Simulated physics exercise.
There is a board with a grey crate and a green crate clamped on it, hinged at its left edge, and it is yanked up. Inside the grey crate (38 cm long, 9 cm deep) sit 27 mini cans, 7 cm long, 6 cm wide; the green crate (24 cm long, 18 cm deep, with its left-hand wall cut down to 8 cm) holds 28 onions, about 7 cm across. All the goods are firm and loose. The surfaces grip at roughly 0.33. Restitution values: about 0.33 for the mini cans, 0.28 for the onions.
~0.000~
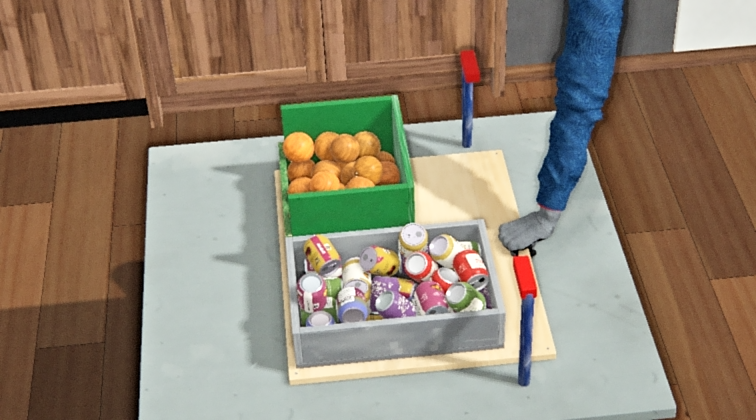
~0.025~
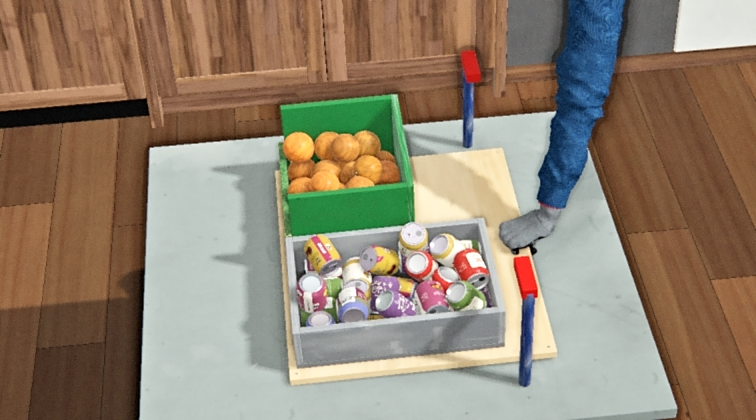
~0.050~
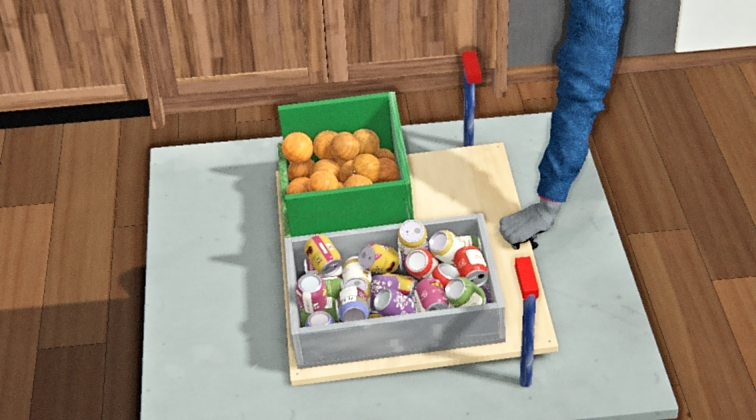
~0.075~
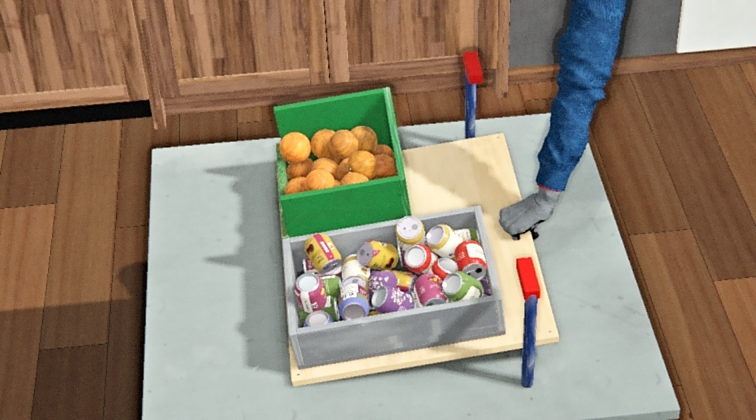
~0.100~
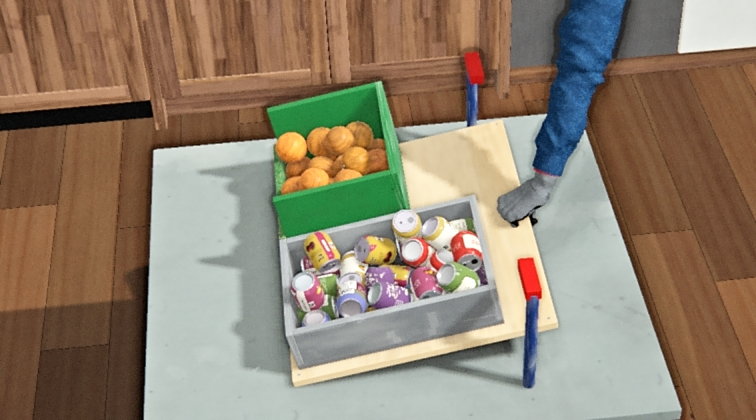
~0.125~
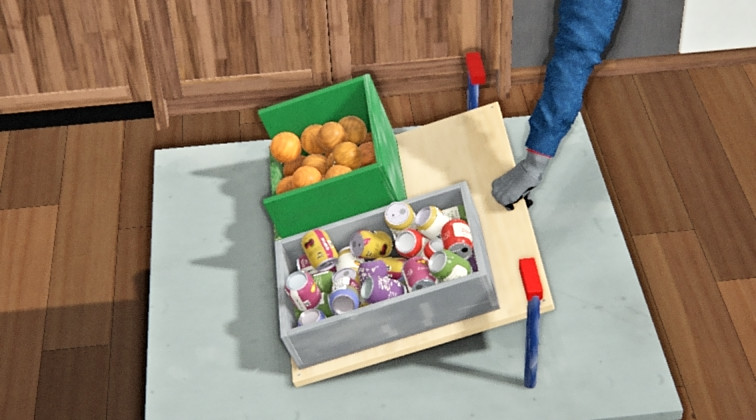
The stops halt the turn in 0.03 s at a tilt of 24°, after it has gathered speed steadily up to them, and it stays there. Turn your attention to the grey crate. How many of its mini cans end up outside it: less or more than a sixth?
I'd say the pieces that leave add up past a sixth.
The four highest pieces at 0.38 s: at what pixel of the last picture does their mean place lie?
Their centre sits close to pixel (308, 203).
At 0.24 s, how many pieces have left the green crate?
About, green crate: 0.
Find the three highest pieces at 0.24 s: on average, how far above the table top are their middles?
I'd put it close to 36 cm.
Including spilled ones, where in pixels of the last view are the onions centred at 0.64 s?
Centre: About (295, 198) px.
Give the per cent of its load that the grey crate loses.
About 30 per cent.
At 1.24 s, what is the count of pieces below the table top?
I'd put the number around 12.
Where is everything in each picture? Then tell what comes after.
In the first picture (we follow the rim corner now nearest the camera), grey crate at (300, 330); green crate at (288, 196); tilt 0°; nothing out yet.
Grey crate at (300, 330); green crate at (287, 196); tilt 1°, in the second picture.
Grey crate at (298, 331); green crate at (285, 197); tilt 3°, in the third picture.
Grey crate at (296, 331); green crate at (280, 198); tilt 6°, in the fourth picture.
Grey crate at (293, 332); green crate at (273, 199); tilt 10°, in the fifth picture.
Grey crate at (287, 333); green crate at (263, 202); tilt 16°; nothing out yet, in the sixth picture.
After 0.14 s, the lift is arrested.
After 0.24 s, tilt 24°; 0 of 27 out of the grey crate and 0 of 28 out of the green crate.
After 0.38 s, tilt 24°; 0 of 27 out of the grey crate and 6 of 28 out of the green crate.
After 0.64 s, tilt 24°; 7 of 27 out of the grey crate and 11 of 28 out of the green crate.
Outcome (at 1.24 s), 8 of 27 out of the grey crate and 11 of 28 out of the green crate. Asked share, 8 of 27, 30 per cent.
